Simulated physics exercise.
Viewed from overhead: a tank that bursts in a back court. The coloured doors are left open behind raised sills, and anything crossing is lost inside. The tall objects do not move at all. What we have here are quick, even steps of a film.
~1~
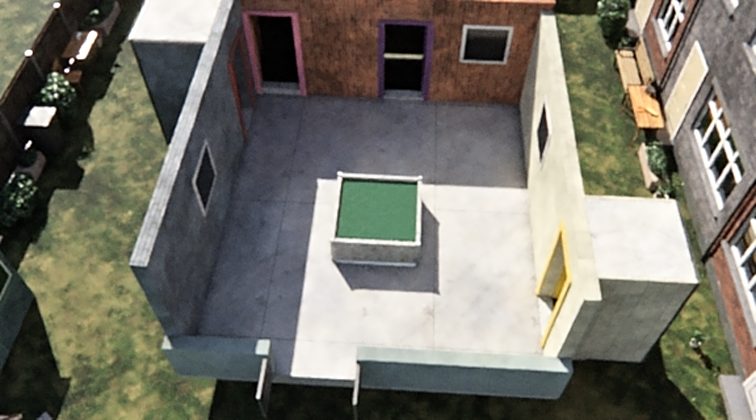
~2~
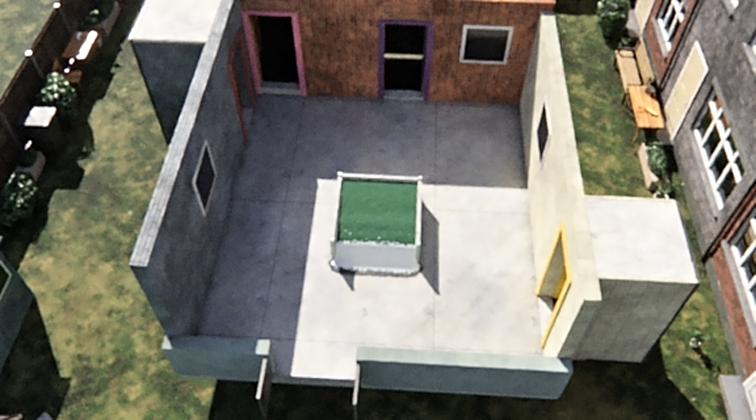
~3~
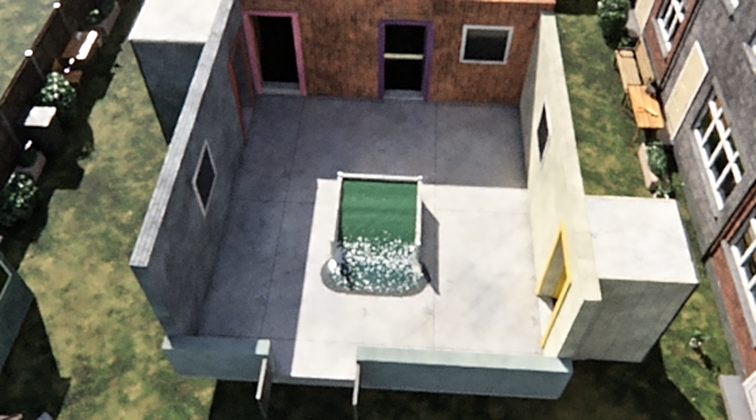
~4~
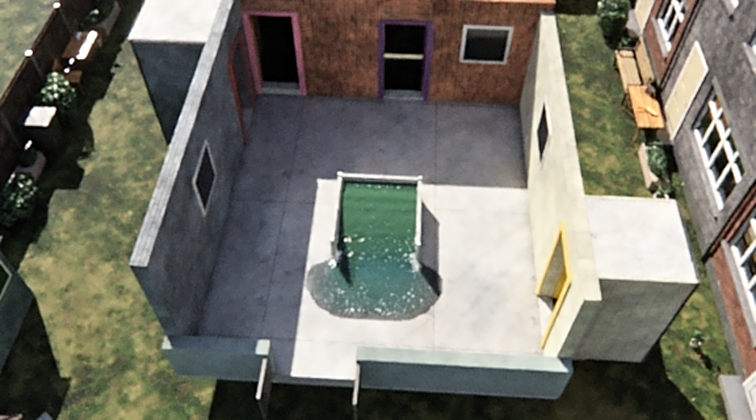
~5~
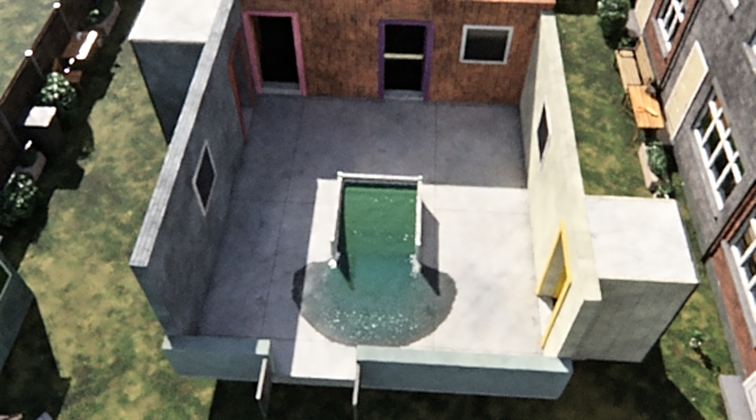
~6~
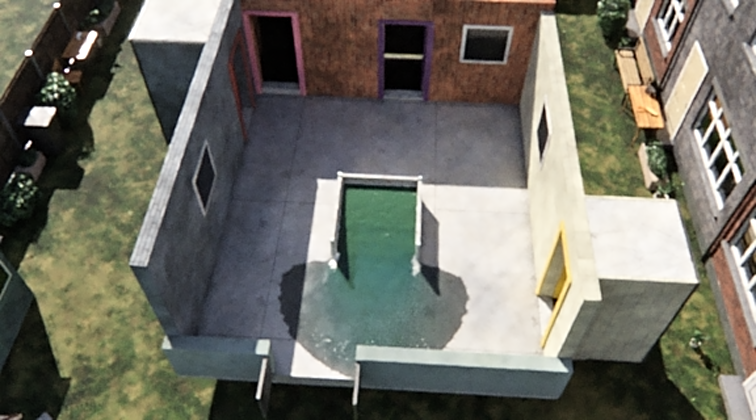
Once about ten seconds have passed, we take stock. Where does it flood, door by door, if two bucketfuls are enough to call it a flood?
At the red door it does not flood; at the pink door it does not flood; at the yellow door it floods; at the purple door it does not flood.
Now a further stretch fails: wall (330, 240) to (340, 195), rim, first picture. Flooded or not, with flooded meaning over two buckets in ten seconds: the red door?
The red one falls short.
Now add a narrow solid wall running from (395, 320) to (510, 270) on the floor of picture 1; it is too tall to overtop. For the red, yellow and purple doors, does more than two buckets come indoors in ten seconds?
The red door falls short, while the yellow door falls short and the purple door falls short.
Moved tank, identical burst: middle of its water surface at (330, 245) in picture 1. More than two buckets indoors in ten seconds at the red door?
Red falls short.
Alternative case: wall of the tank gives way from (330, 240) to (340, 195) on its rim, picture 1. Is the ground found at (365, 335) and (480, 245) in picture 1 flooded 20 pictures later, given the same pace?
Taking the two points in order, the first is waterlogged and the second is left dry.
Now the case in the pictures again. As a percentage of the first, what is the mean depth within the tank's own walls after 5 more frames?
Estimate: Around 40 per cent.
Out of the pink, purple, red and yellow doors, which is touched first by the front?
Looks like the yellow-painted one gets there first.
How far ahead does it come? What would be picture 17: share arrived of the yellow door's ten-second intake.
About 0 %.
A moment on, water covers 20 % of the floor; the red door not reached, the pink door not reached, the yellow door not reached, the purple door not reached.
Next, water covers 25 % of the floor; the red door not reached, the pink door not reached, the yellow door not reached, the purple door not reached.
Then, water covers 30 % of the floor; the red door not reached, the pink door not reached, the yellow door over two buckets in, the purple door not reached.
Later, water covers 55 % of the floor; the red door not reached, the pink door not reached, the yellow door over two buckets in, the purple door not reached.
In the end, water covers 70 % of the floor; the red door not reached, the pink door not reached, the yellow door over two buckets in, the purple door wet at the sill, nothing in.
